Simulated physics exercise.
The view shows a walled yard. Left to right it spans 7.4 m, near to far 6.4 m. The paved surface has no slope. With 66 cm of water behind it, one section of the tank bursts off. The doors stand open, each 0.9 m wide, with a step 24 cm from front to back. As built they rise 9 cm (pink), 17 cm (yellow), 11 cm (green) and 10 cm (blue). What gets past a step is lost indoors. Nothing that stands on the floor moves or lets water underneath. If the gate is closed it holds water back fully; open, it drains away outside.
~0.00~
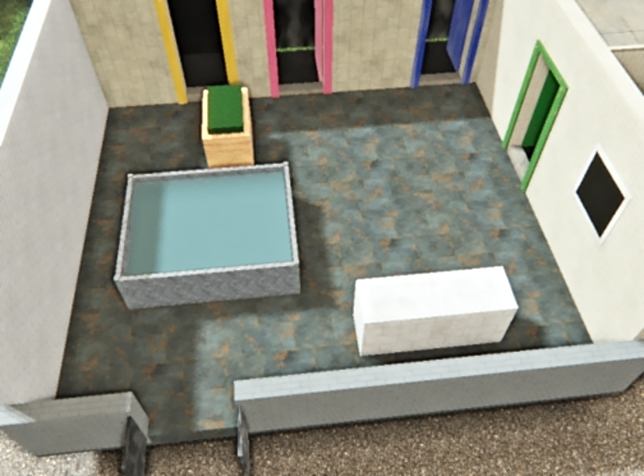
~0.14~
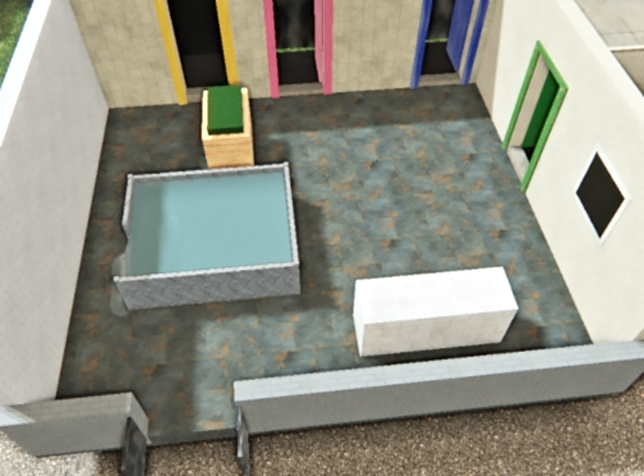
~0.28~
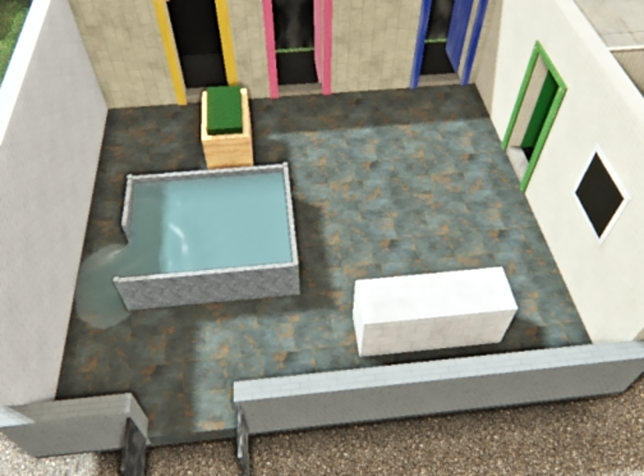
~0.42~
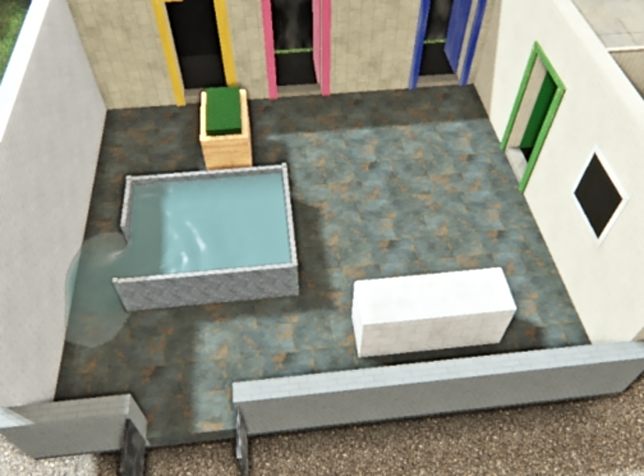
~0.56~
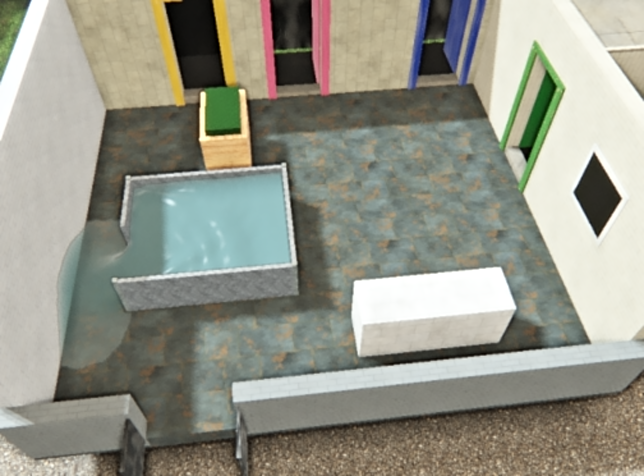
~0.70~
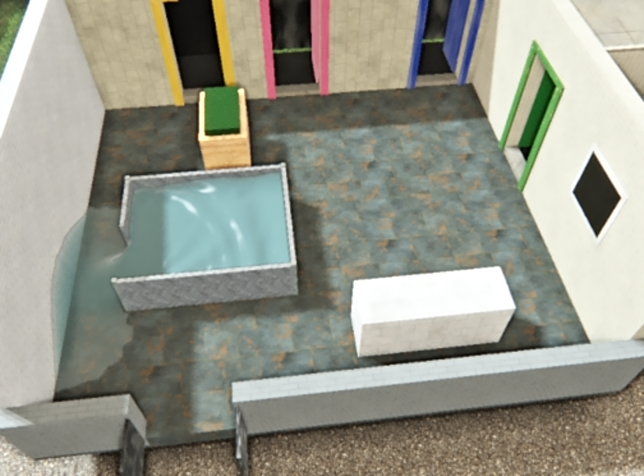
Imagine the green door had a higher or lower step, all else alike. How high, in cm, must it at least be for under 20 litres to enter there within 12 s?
Some 7 cm above the ground.
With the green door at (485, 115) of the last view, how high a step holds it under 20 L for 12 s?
About 7.0 cm.
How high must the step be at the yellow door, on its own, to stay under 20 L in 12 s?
About 9.5 cm at yellow.
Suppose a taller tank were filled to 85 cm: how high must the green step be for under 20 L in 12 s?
Then roughly 10.5 cm.
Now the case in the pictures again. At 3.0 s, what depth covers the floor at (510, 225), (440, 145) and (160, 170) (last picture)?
About 0, 0 and 3 cm.
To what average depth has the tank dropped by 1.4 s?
Some 50 cm.
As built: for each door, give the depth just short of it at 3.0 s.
In cm: Pink 0, yellow 14, green 0, blue 0.
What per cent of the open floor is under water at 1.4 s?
Near 15 per cent is wet.
After 1.4 s water covers 15 % of the floor, deepest (54 cm) near (72, 299); it has not reached the green door.
After 3.0 s water covers 35 % of the floor, deepest (36 cm) near (48, 431); it has not reached the green door.
After 12.0 s water covers 100 % of the floor, deepest (11 cm) near (86, 288); 8 cm at the green door, 0 litres in over its 11 cm step.
At the green door as built, the water arrived by 6.4 s and peaked near 11 cm at 8.0 s.
With a step of 6.5 cm, 26 litres would have come in within the 12 s; with 8 cm, 12 litres. So under 20 litres takes about 7 cm.
